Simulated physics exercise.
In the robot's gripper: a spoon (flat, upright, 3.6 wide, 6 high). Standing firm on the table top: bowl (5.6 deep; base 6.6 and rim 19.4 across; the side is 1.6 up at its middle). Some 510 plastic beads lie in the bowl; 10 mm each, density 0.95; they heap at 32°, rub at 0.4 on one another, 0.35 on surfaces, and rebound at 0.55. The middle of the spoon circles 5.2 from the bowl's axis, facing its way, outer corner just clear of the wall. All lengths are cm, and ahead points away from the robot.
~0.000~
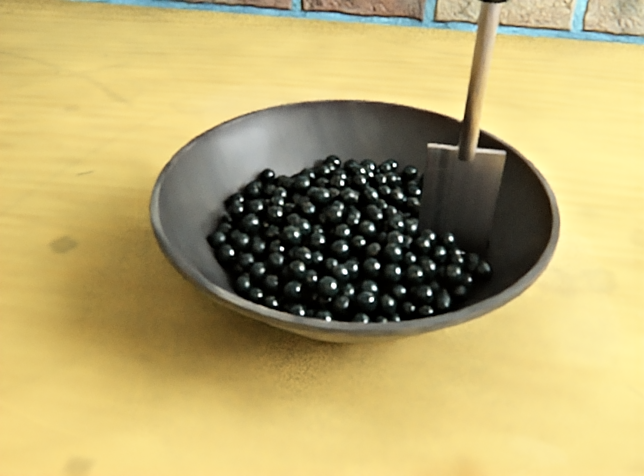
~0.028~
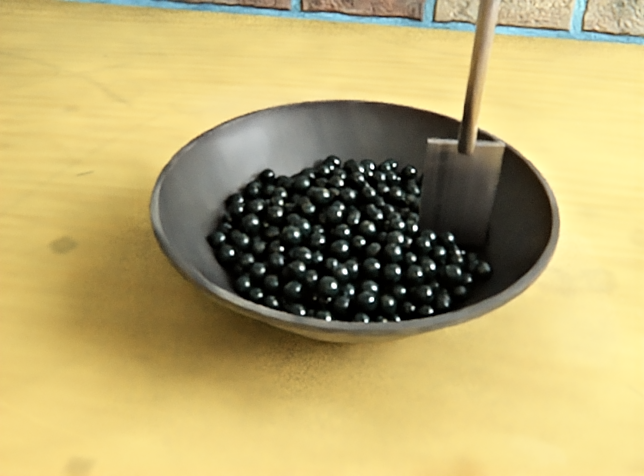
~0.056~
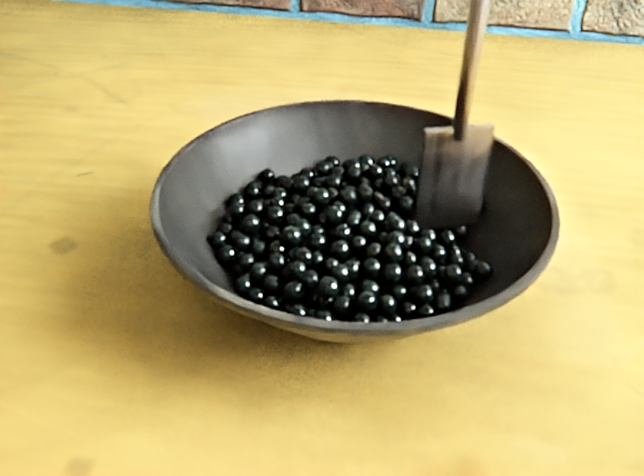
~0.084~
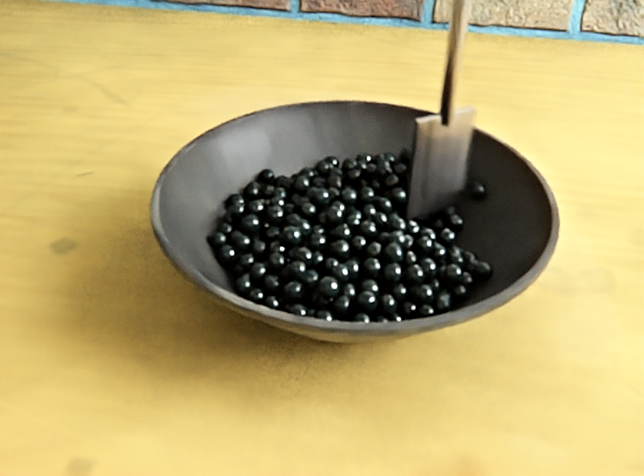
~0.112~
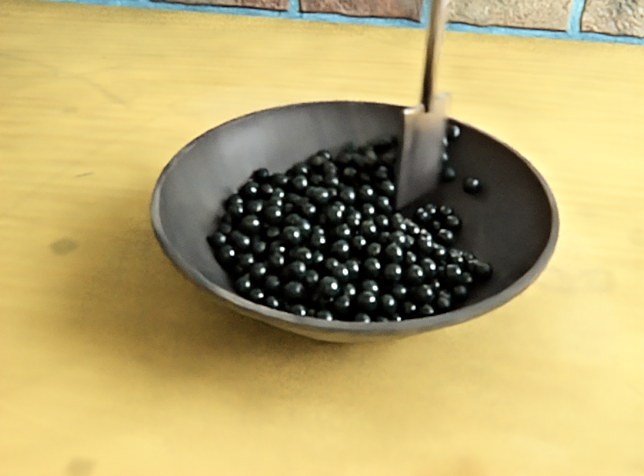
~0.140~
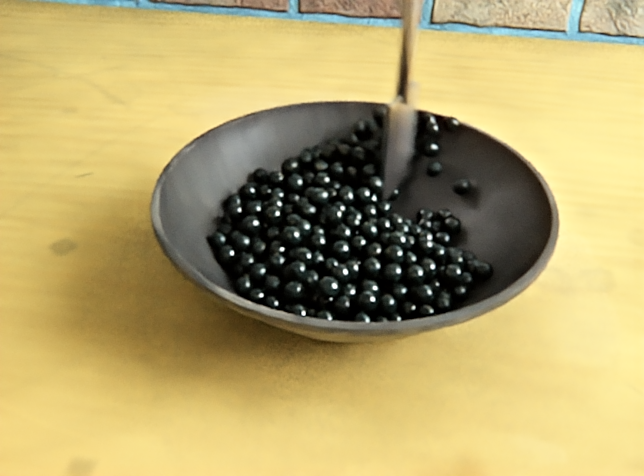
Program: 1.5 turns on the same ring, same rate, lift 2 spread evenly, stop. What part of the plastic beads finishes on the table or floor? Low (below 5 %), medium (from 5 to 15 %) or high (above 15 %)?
A medium share, from 5 to 15 %, ends on the table or floor.
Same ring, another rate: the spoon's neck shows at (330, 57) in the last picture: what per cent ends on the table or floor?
Some 20 per cent.
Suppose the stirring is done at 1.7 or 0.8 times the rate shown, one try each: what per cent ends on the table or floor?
Some 20 and 5 per cent.
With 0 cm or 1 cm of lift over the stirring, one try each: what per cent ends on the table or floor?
Some 20 and 10 per cent.
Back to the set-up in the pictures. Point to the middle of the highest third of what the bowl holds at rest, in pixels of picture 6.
Near (356, 237).
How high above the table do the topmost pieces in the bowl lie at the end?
Roughly 5.0 cm.
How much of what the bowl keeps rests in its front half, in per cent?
Roughly 50 per cent.
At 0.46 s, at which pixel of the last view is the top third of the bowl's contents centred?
At about (333, 261).
By 0.46 s, 253° round, highest piece 7 above the table; 487 in the bowl, 18 on the table or floor, 9 in flight or on the tool.
By 0.78 s, 77° round, highest piece 6 above the table; 475 in the bowl, 38 on the table or floor, 1 in flight or on the tool.
By 1.14 s, 180° round, highest piece 5 above the table; 475 in the bowl, 39 on the table or floor.
By 1.84 s, 180° round, highest piece 5 above the table; 475 in the bowl, 39 on the table or floor.
Final count, 475 in the bowl, 39 on the table or floor. That is 8 % on the table or floor.
